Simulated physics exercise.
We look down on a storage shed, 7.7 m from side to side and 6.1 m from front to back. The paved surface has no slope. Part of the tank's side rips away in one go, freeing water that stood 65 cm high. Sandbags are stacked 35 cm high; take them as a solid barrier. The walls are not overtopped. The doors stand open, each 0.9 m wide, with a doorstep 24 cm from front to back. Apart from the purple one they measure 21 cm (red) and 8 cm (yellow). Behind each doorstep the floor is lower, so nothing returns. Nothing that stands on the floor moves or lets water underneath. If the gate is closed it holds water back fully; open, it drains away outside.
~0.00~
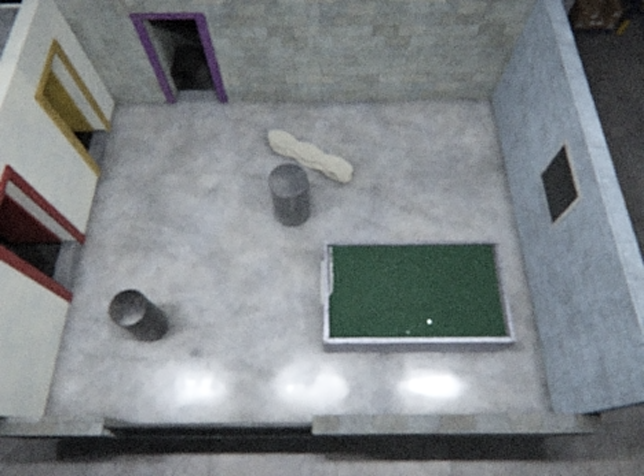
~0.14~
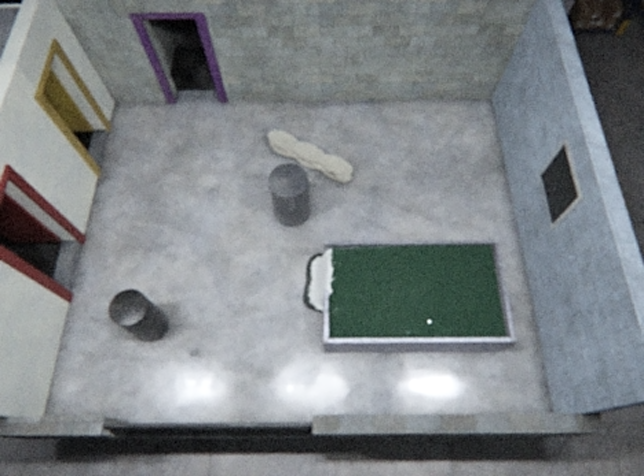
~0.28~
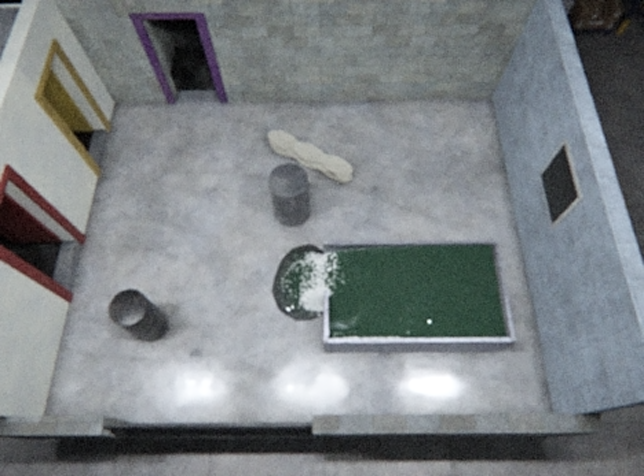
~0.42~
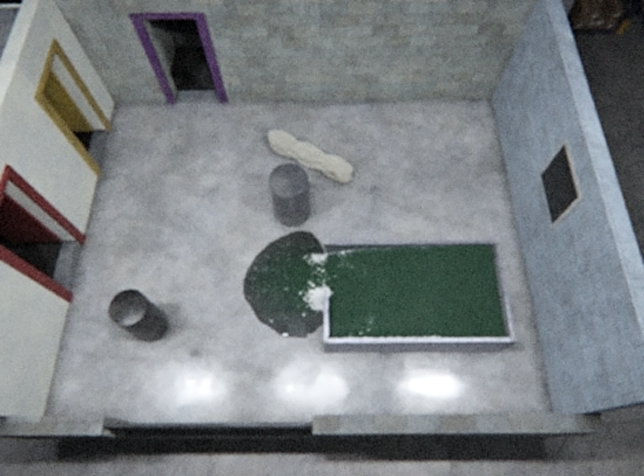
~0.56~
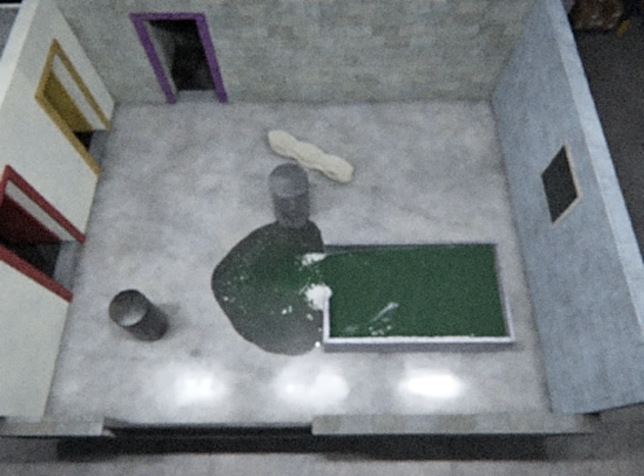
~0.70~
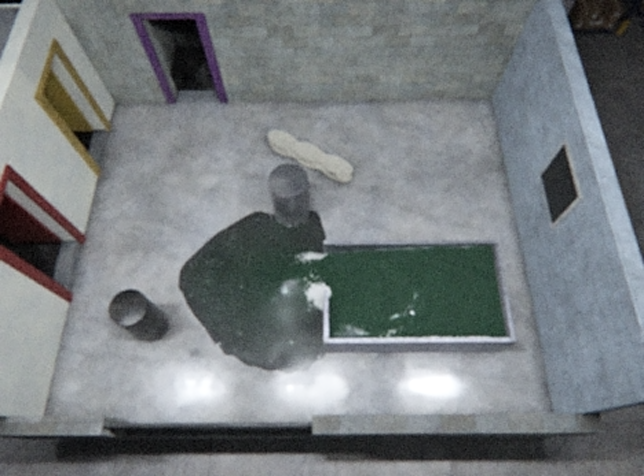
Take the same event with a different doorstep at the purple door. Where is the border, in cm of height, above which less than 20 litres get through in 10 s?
About 7 cm.
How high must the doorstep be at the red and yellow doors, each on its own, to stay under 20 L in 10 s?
Roughly 18 cm at red and 11.0 cm at yellow.
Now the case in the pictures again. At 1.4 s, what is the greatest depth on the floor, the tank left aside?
Roughly 35 cm.
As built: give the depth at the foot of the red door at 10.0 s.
Some 9.0 cm.
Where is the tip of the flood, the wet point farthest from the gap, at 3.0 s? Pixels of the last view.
Near (114, 108).
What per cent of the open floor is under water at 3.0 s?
Some 45 per cent of it.
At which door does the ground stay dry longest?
Last comes the purple one.
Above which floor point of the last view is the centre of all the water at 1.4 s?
At about (368, 296).
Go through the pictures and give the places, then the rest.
The first frame shows still water, 65 cm deep, in the tank at (414, 291); the purple door at (185, 65) is dry.
In the second frame, the front is at (311, 303), 0.3 m from the gap at (328, 277); 0.2 m2 of floor is wet, 65 cm left at the back.
In the third frame, the gap is at (328, 278), the front 0.8 m out at (278, 293); the back of the tank holds 65 cm.
In the fourth frame, the gap is at (328, 279), the front 1.3 m out at (250, 293); the back of the tank holds 65 cm.
In the fifth frame, water pours out at (328, 278) and has run 1.8 m, to (218, 290); about 5 cm deep outside, 65 cm at the back.
In the sixth frame, the front is at (186, 287), 2.4 m from the gap at (328, 278); 4.3 m2 of floor is wet, 65 cm left at the back; the purple door at (185, 65), 4.7 m from the gap, is still 3.0 m from the nearest water.
After 1.4 s water covers 25 % of the floor, deepest (35 cm) near (318, 273); it has not reached the purple door.
After 3.0 s water covers 45 % of the floor, deepest (26 cm) near (78, 265); 1 cm at the purple door, 0 litres in over its 6 cm doorstep.
After 10.0 s water covers 90 % of the floor, deepest (12 cm) near (114, 108); 9 cm at the purple door, 34 litres in over its 6 cm doorstep.
At the purple door as built, the water arrived by 3.0 s and peaked near 10 cm at 8.6 s.
With a doorstep of 6.5 cm, 28 litres would have come in within the 10 s; with 8 cm, 11 litres. So under 20 litres takes about 7 cm.
